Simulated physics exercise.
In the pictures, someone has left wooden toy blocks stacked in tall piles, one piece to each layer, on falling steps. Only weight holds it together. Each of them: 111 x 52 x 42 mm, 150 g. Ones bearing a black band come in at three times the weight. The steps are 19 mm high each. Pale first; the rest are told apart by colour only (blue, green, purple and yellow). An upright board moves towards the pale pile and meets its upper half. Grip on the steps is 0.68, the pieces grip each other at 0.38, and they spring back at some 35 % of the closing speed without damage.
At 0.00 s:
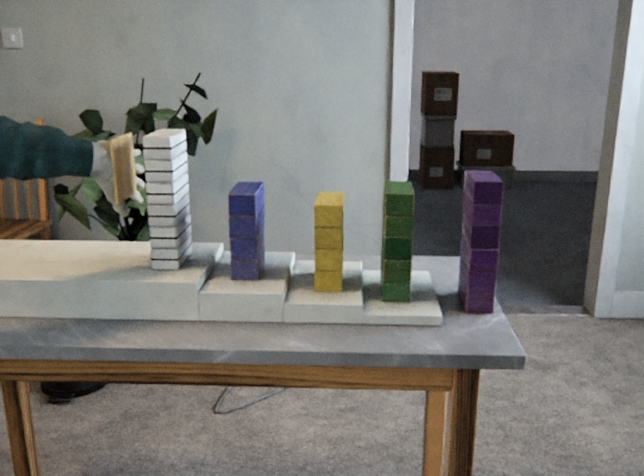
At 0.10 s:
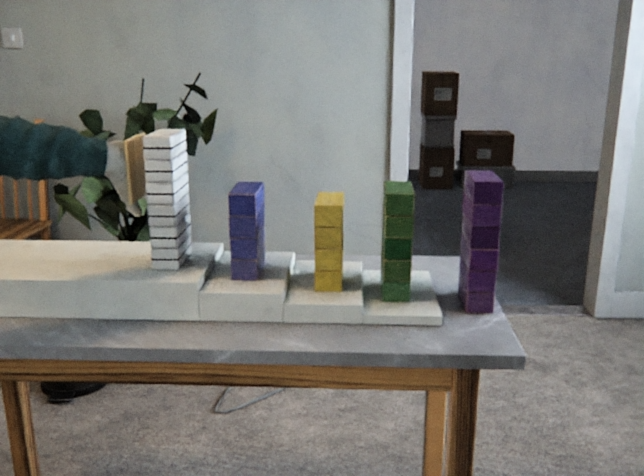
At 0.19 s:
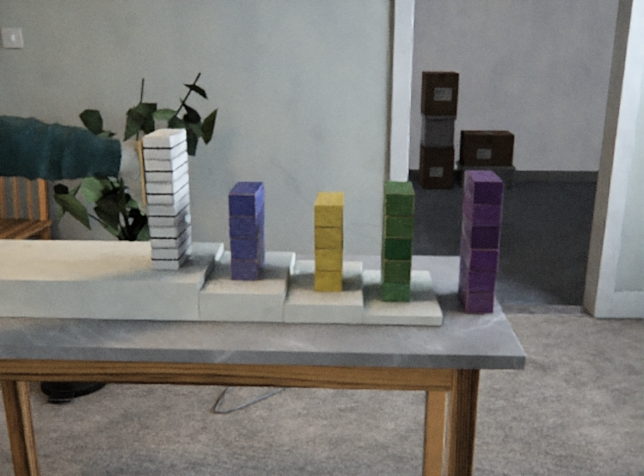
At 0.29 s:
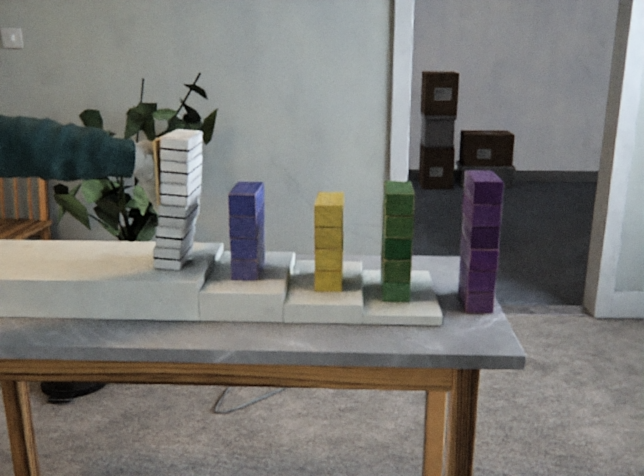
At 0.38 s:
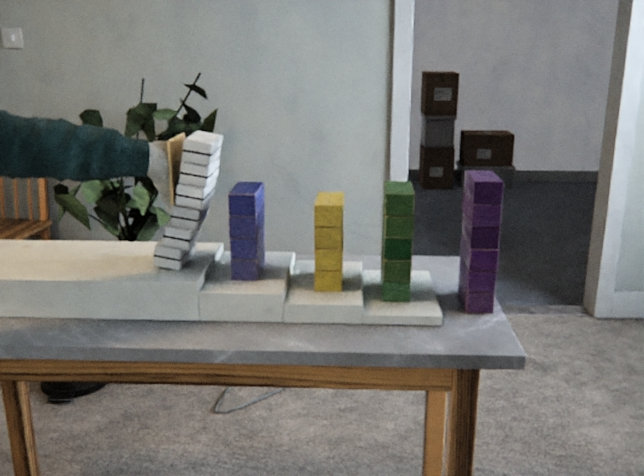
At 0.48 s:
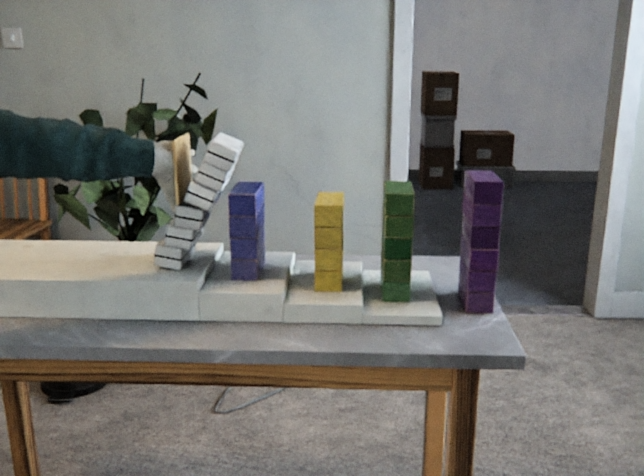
In a grey-walled room with a doorway to a darker room at right, a fixed camera faces a table from slightly above. On descending pale steps stand stacks of blocks, white at left, then blue, yellow and green, with purple at far right. A dark-green-sleeved arm pushes an upright board rightward against the white stack's upper part, tilting it towards the blue one, while the other stacks stay still.
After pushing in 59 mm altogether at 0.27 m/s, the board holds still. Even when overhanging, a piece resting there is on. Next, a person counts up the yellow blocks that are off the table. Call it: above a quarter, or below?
Below.
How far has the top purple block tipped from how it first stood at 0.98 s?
Tilt: Approx. 0°.
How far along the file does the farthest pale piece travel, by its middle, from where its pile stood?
Distance: Near 44 cm.
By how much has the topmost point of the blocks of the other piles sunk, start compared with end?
Drop: Around 11 cm.
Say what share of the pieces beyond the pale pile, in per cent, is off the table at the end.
It works out at roughly 30 per cent.
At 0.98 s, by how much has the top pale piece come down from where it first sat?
12 cm lower.
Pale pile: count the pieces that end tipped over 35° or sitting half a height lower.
Count: 3.
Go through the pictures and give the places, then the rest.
In the first picture (pixels give the middle of a visible side), board (113, 164) 54 mm short; top yellow block (328, 216); top blue block (242, 205); none of the others has stirred.
Board (127, 164) 28 mm short; top yellow block (328, 216), in the second picture.
Board (141, 164) 2 mm short; top yellow block (328, 216), in the third picture.
Board (156, 164) 24 mm in, top of the pale pile leaning 5°; top yellow block (328, 216); none of the others has stirred, in the fourth picture.
Board (170, 165) 50 mm in, top of the pale pile leaning 10°; top yellow block (328, 216); none of the others has stirred, in the fifth picture.
Board (175, 165) 59 mm in, stopped, top of the pale pile leaning 23°; top yellow block (328, 216); top purple block (488, 193); none of the others has stirred, in the sixth picture.
After 0.98 s, 3 of the pale pile down; none of the 4 yellow blocks off the table (0 of 19 in all colours); top yellow block 24° from how it stood, 15 mm lower; top blue block 35° from how it stood, 6 cm lower.
After 1.54 s, 3 of the pale pile down; none of the 4 yellow blocks off the table (0 of 19 in all colours); top yellow block 22° from how it stood, 10 cm lower; top green block 64° from how it stood, 14 cm lower.
In the end (1.9 s), 3 of the pale pile down; none of the 4 yellow blocks off the table (6 of 19 in all colours); top yellow block 25° from how it stood, 10 cm lower; top green block on its side. That is 0 per cent. From the last view, middles, top yellow block near (455, 263).
